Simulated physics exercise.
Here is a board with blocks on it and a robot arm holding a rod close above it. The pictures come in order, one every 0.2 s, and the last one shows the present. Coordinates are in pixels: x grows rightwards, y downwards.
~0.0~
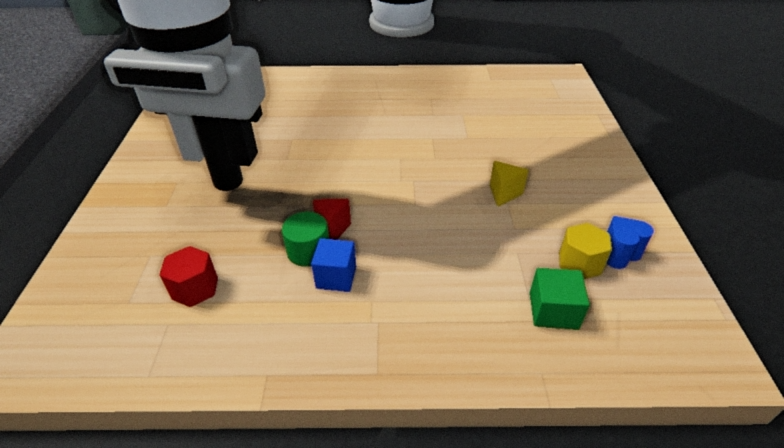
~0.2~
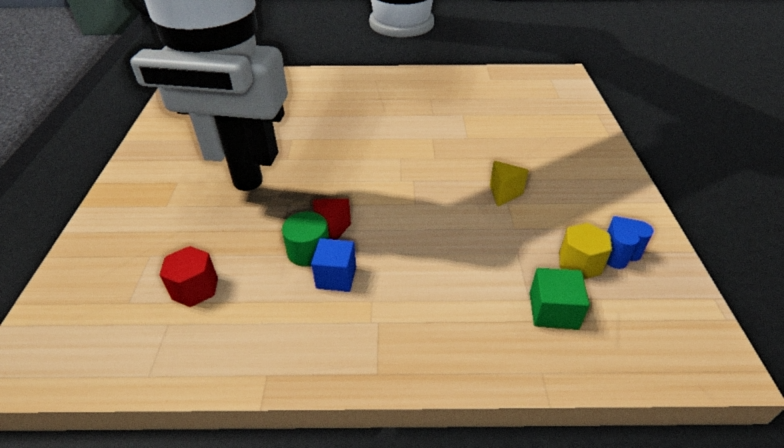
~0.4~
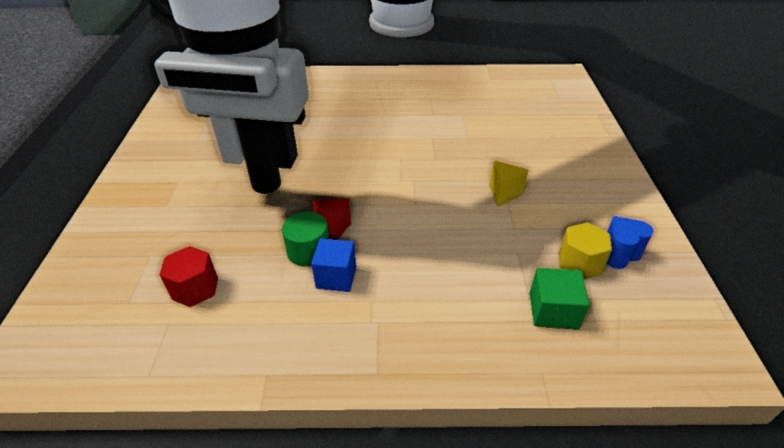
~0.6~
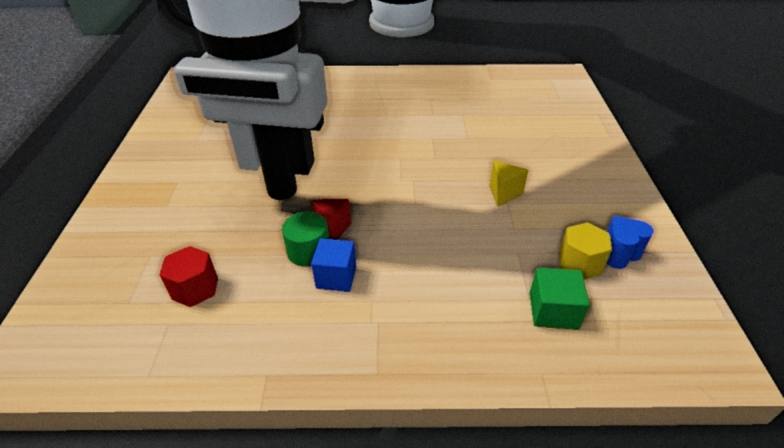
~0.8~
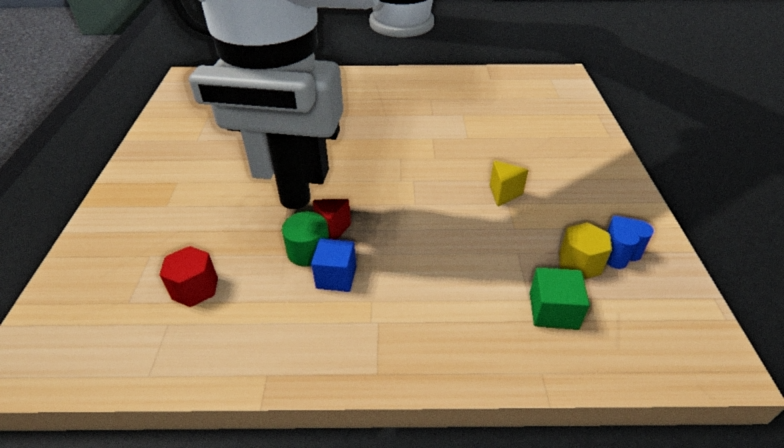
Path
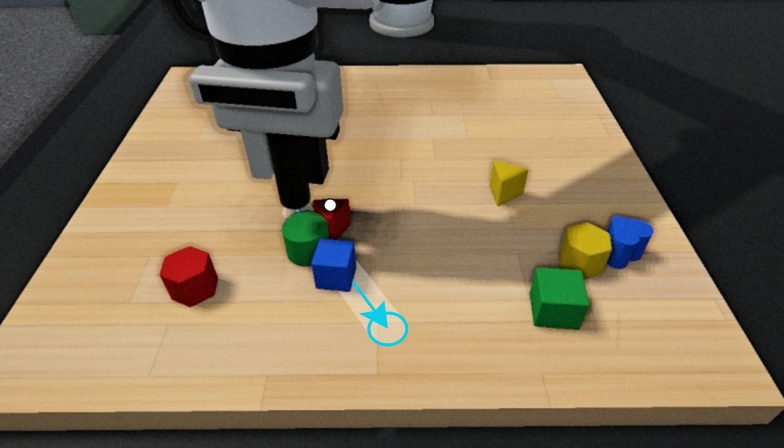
The robot arm moved its black rod a short way right over the wooden board, then slightly closer to the viewer, nearing the green disc and red three-sided block, while all the colored blocks stayed still.
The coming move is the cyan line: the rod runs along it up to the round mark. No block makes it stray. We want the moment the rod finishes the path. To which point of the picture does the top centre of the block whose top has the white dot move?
The point I'd pick in the picture is (357, 220).
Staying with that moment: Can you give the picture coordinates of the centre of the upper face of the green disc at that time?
Put as a pixel place, it's (301, 259).
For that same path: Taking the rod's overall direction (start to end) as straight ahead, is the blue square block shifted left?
No, that is not what happens.
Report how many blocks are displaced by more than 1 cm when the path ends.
My count: 3 or more.
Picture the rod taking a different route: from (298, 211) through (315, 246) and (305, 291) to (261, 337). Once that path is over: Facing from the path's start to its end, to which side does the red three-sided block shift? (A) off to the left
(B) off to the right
My pick is A.
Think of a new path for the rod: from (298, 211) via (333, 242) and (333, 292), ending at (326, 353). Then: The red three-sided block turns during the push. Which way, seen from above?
Top view: Counterclockwise.
The drawn path runs from (298, 211) directly to (388, 328); the dot is on the red three-sided block.
The first path, step by step. One third of the way, rod at (323, 235); green disc at (304, 247); red three-sided block at (353, 215), turned 70° anticlockwise; blue square block at (336, 266), turned 60° anticlockwise.
Two thirds of the way, rod at (353, 273); green disc at (301, 259); red three-sided block at (357, 220), turned 115° anticlockwise; blue square block at (344, 288), turned 75° anticlockwise.
At the end, rod at (388, 319); green disc at (301, 259); red three-sided block at (357, 220), turned 115° anticlockwise; blue square block at (345, 312), turned 40° anticlockwise.
